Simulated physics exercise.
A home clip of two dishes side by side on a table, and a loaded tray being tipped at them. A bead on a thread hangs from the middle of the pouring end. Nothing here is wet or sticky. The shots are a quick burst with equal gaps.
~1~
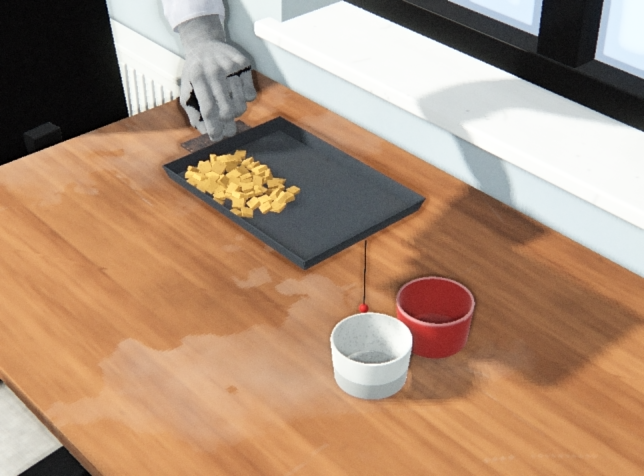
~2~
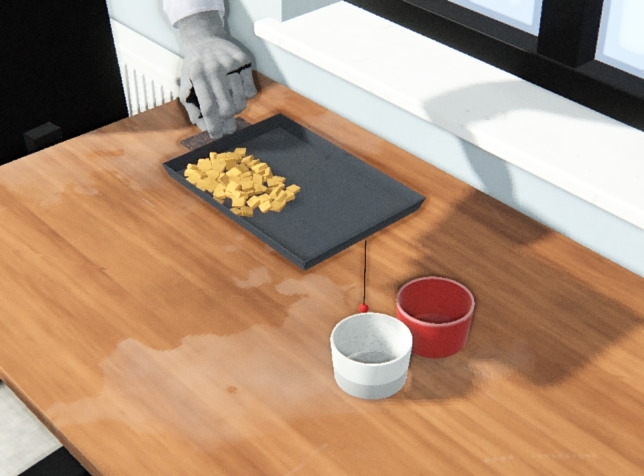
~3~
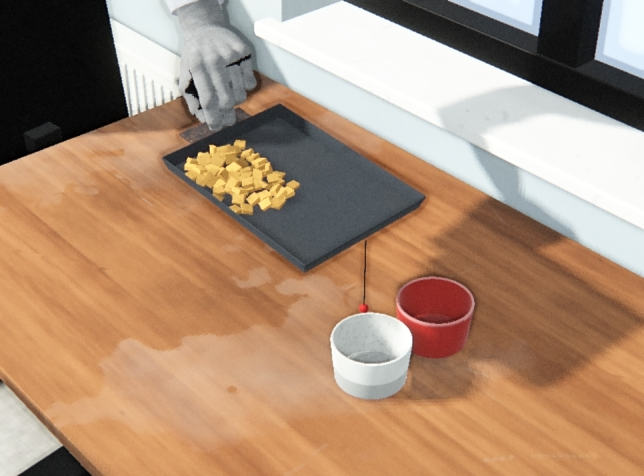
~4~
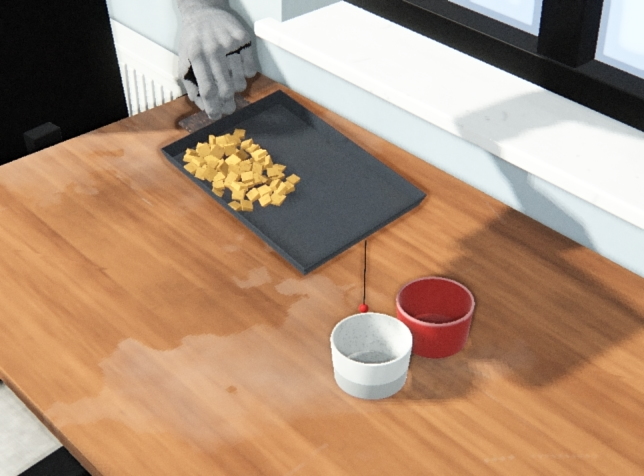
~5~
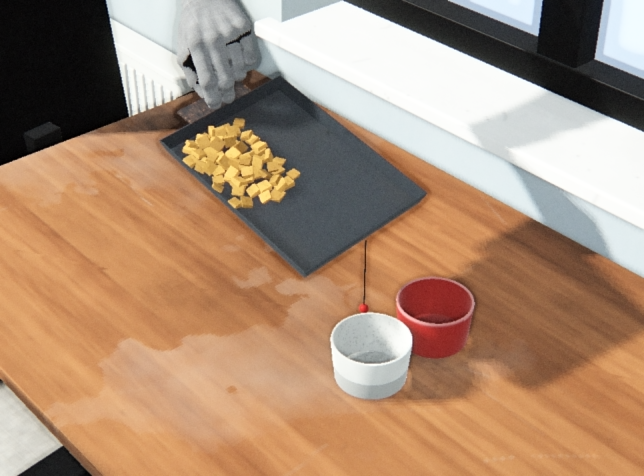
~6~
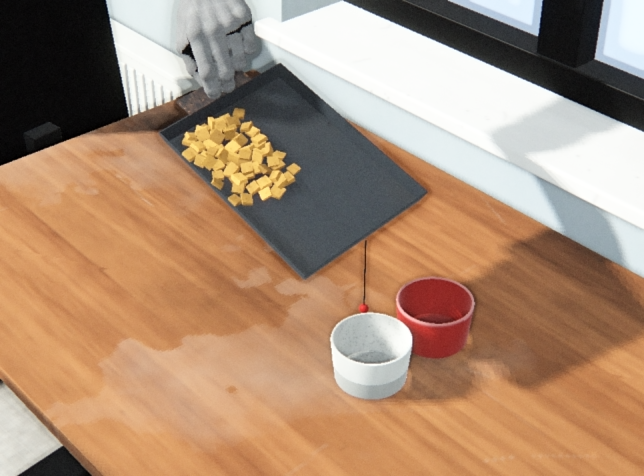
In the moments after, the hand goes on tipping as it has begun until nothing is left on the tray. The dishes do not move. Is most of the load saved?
In the dishes lies less than half of it.
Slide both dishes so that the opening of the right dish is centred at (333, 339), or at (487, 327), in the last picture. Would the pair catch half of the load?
One: The larger part. Two: Not half.
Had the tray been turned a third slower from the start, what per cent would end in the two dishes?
Some 0 per cent.
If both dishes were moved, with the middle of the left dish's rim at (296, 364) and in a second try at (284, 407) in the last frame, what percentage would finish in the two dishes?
Roughly 80 per cent, and 30 per cent.
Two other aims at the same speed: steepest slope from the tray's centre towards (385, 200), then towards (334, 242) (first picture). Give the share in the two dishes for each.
Roughly 60 per cent, and 30 per cent.
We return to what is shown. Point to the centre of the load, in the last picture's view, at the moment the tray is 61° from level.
Roughly at (295, 250).
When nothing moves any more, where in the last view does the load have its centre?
At about (317, 405).
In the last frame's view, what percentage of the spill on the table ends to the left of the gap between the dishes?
Near 100 %.
Just after the last frame, tray tipped steeply; almost all on the tray; about a tenth in the air.
A moment on, tray tipped right over; about a tenth on the tray; about a tenth in the left dish; the larger part outside both; about a tenth in the air.
Further on, tray tipped past a quarter turn; about a tenth in the left dish; almost all outside both.
When it is over, tray tipped past a quarter turn; about a tenth in the left dish; not one in the right dish; almost all outside both.
